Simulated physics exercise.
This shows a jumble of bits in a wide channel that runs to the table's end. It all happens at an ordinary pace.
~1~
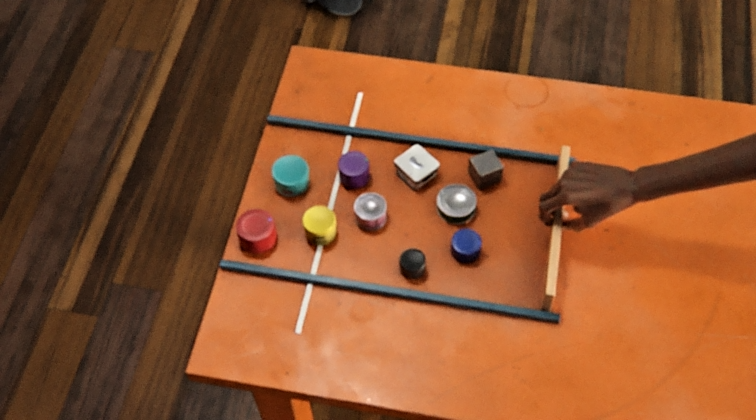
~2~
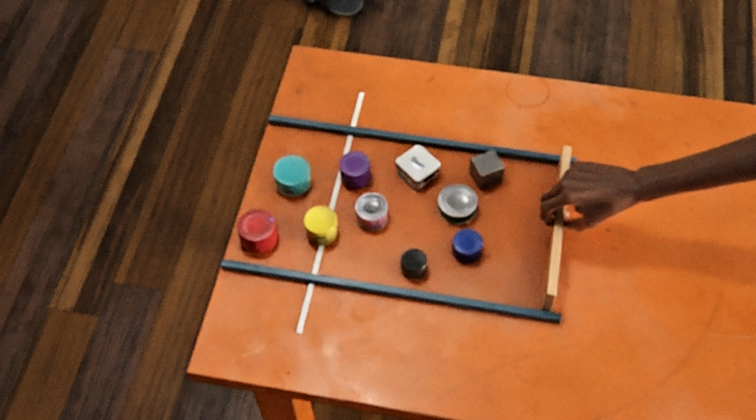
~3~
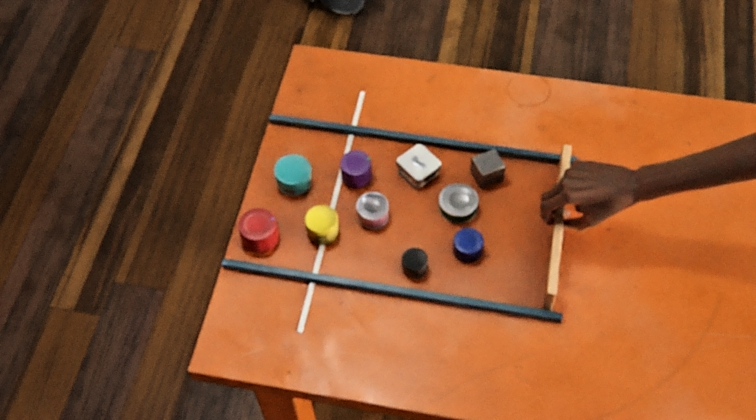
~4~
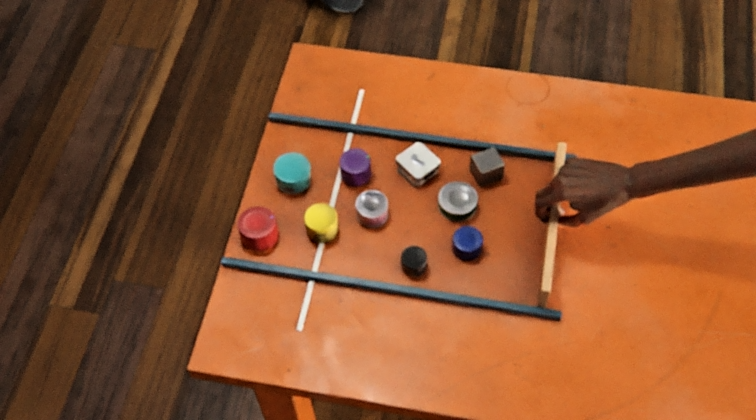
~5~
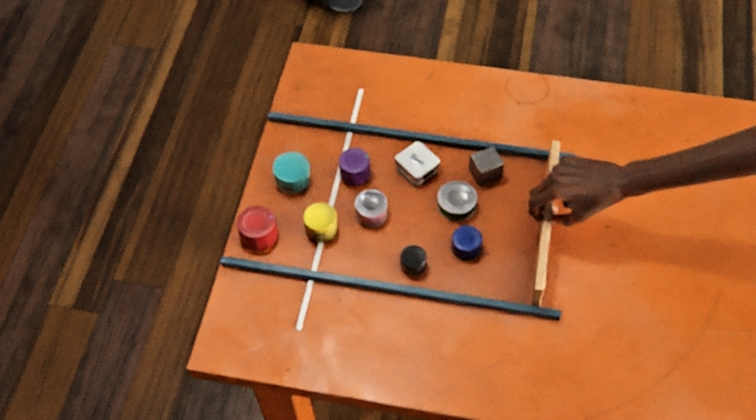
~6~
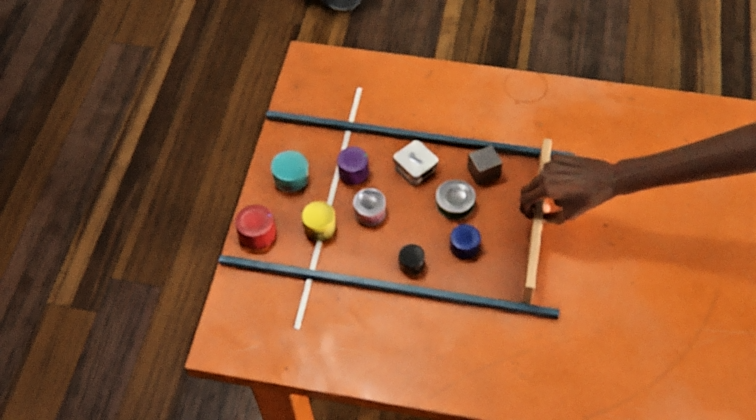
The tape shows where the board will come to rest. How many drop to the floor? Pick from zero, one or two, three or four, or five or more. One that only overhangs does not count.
In the end the number that fall off is zero.
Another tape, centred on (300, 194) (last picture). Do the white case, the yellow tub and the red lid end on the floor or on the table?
The white case stays on, the yellow tub survives, the red lid goes over.
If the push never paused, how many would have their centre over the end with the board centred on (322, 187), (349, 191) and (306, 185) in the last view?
It would be 1, 0 and 2.
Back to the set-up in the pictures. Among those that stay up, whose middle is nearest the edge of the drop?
It is the turquoise pot.
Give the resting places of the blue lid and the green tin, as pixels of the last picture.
The blue lid at (309, 222), the green tin at (318, 172).
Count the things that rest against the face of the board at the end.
It touches 4.
A little later, none off yet; red lid at rest near (256, 227); turquoise pot at rest near (290, 172); yellow tub at rest near (319, 222).
When it is over, the number that fall off is zero.
